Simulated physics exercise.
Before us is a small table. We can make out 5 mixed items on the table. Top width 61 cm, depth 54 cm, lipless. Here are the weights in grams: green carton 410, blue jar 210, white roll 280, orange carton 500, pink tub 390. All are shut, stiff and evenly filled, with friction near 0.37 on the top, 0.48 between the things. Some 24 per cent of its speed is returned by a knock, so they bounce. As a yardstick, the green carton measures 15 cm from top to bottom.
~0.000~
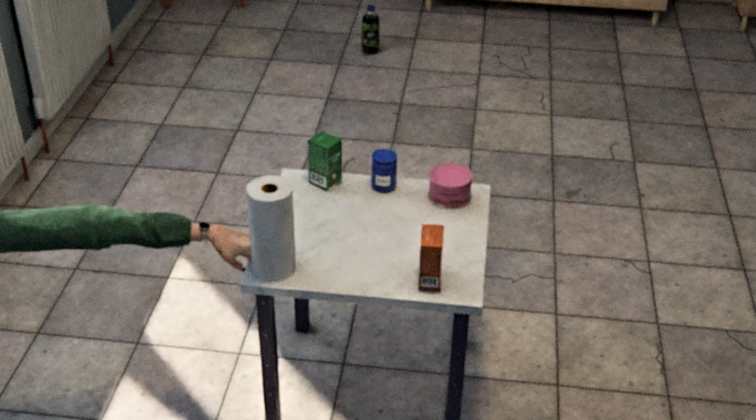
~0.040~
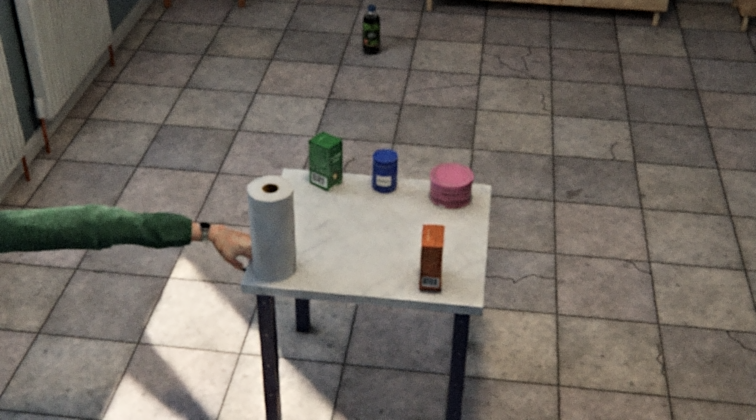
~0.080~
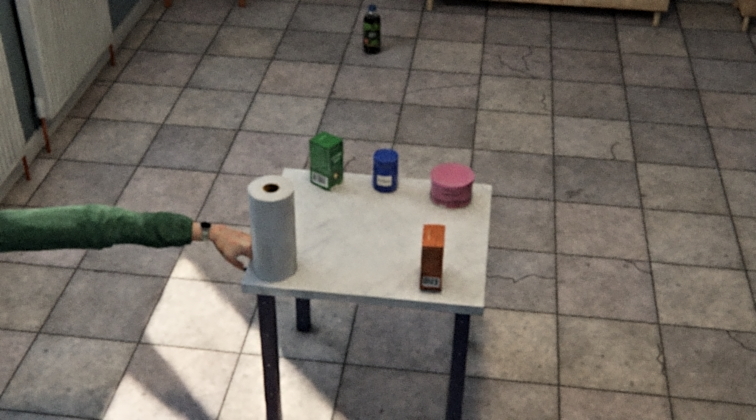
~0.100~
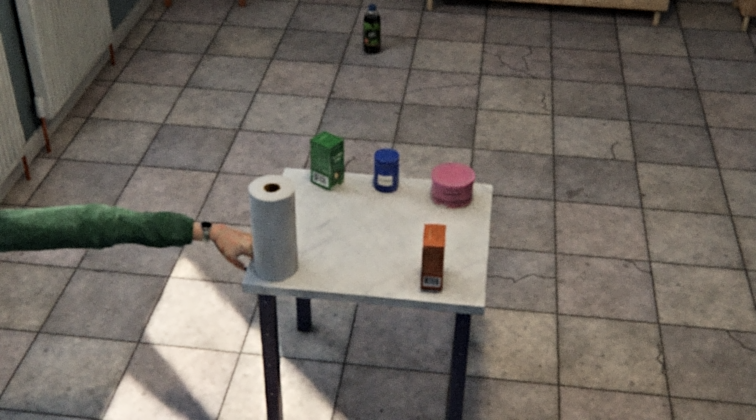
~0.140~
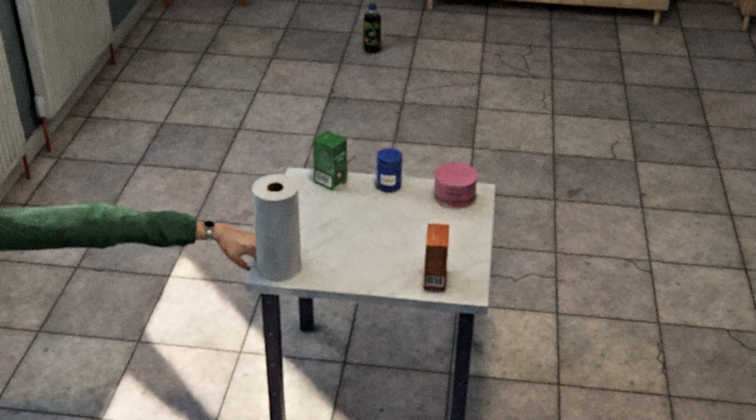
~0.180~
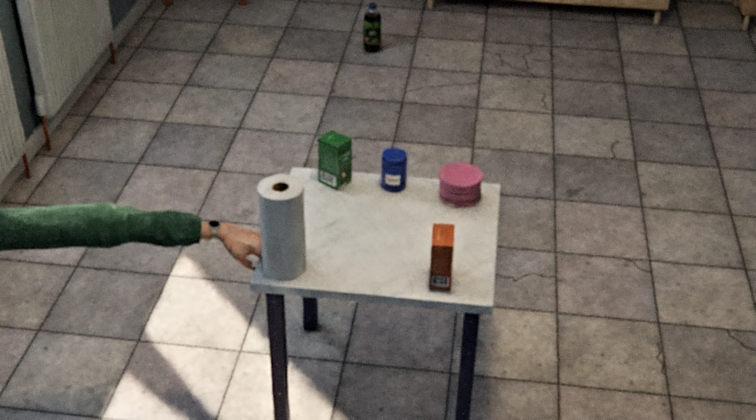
A hand in a green sleeve held the near left side of a small table and, after barely moving, shifted it slightly to the right, carrying the white roll, cartons, blue jar and pink tub along.
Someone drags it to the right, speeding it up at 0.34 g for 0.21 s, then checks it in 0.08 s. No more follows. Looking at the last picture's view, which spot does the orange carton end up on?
The spot near (489, 261).
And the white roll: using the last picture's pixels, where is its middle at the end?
Roughly pixel (329, 232).
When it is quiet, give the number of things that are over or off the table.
So, 0 in all.
Around 0.38 s, table along by 10 cm; orange carton shifted 3 cm near (484, 260); green carton shifted 3 cm; white roll shifted 3 cm.
Around 0.48 s, table along by 10 cm; orange carton shifted 4 cm near (489, 261); green carton shifted 4 cm; blue jar shifted 4 cm.
Finally (1.0 s), all 5 still in place (within 5 cm). Final places as that camera would see them, orange carton near (489, 261).
